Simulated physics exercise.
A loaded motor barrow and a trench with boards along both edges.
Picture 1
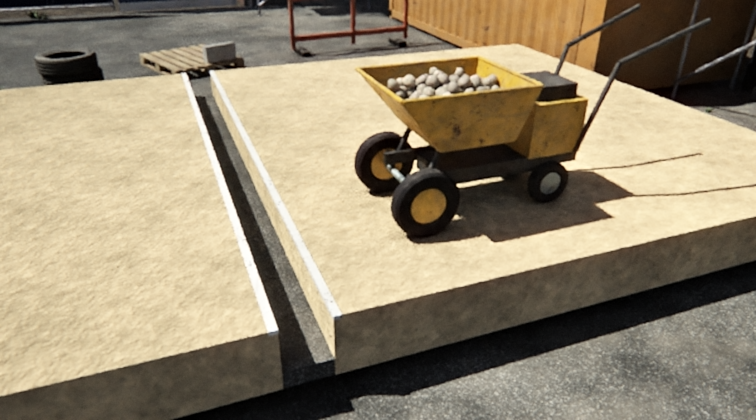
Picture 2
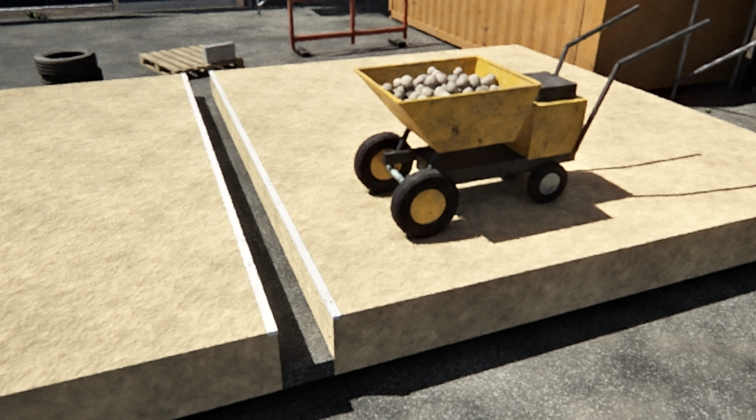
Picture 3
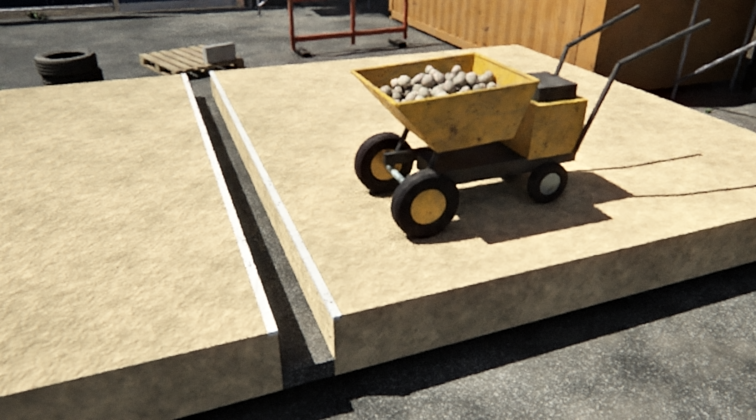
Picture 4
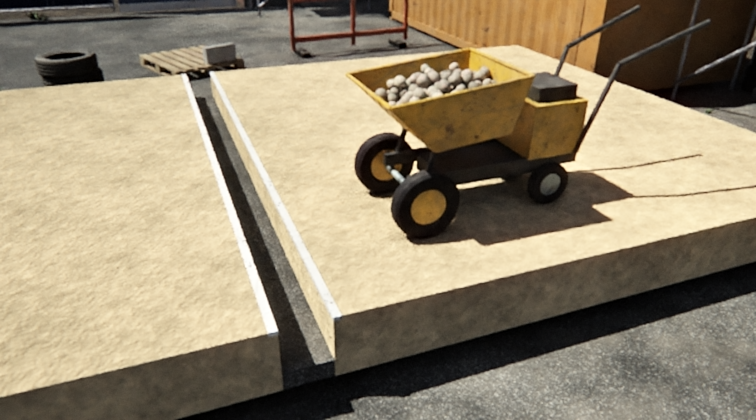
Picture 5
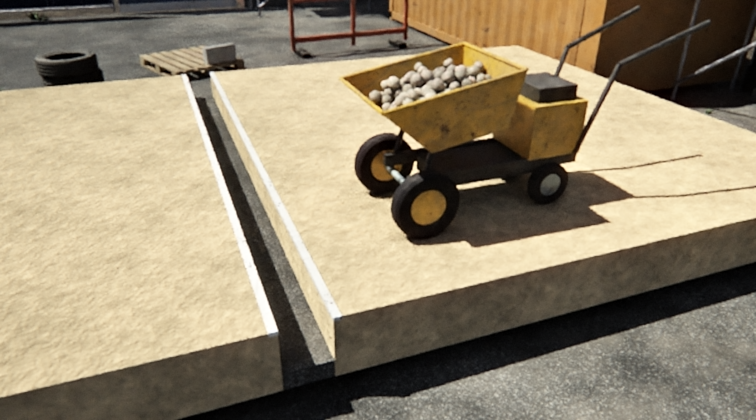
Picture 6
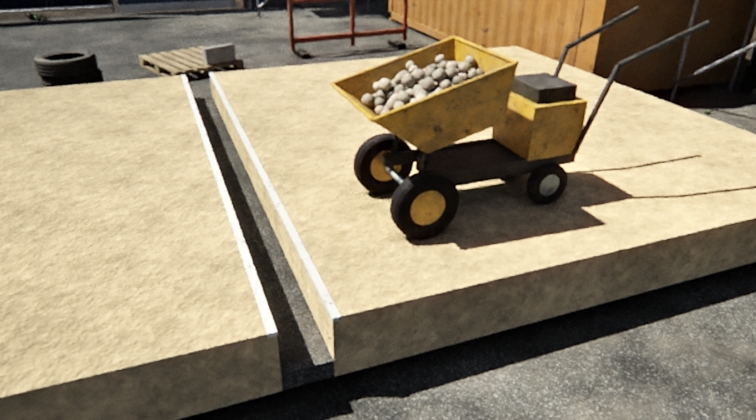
A yellow motor barrow loaded with river pebbles stood on a pale slab to the right of a narrow trench, and its skip slowly tilted forward to the left while the wheels stayed put.
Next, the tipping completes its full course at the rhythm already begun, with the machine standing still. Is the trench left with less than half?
No, it holds more than half.
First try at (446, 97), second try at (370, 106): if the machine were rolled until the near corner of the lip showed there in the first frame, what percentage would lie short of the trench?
In turn 50 and 0 in a hundred.
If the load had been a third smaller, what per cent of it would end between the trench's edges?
About 100 %.
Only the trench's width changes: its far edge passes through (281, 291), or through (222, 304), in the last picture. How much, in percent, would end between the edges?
First some 60, then 100 per cent.
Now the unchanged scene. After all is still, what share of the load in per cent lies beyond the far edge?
10 percent.
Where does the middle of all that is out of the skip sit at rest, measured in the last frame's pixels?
It settles centred around (269, 254).
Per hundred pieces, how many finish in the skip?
That comes to about 0 per cent or so.
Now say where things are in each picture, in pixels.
The first frame shows lip of the skip near (403, 103), level; top of the load near (453, 87), river pebbles; first edge of the trench near (320, 281); far edge near (260, 294), the trench under half as wide as the skip, and about as deep as wide.
The second frame shows lip of the skip near (401, 104), level; top of the load near (452, 87).
The third frame shows lip of the skip near (397, 105), tipped barely; top of the load near (449, 86).
The fourth frame shows lip of the skip near (391, 109), tipped a little; top of the load near (456, 80).
The fifth frame shows lip of the skip near (383, 114), tipped a little; top of the load near (452, 79).
The sixth frame shows lip of the skip near (373, 120), tipped clearly; top of the load near (457, 84); first edge of the trench near (319, 283); far edge near (260, 296).
Shortly afterwards, skip tipped steeply; the whole lot in the skip.
Next, skip tipped right over; the bulk in the skip; only a few short of the trench; a little in or heaped over the trench; a little falling.
Some moments later, skip tipped right over; a little in the skip; only a few short of the trench; the bulk in or heaped over the trench; a little beyond it.
In the end, skip tipped right over; a little short of the trench; the bulk in or heaped over the trench; a little beyond it.
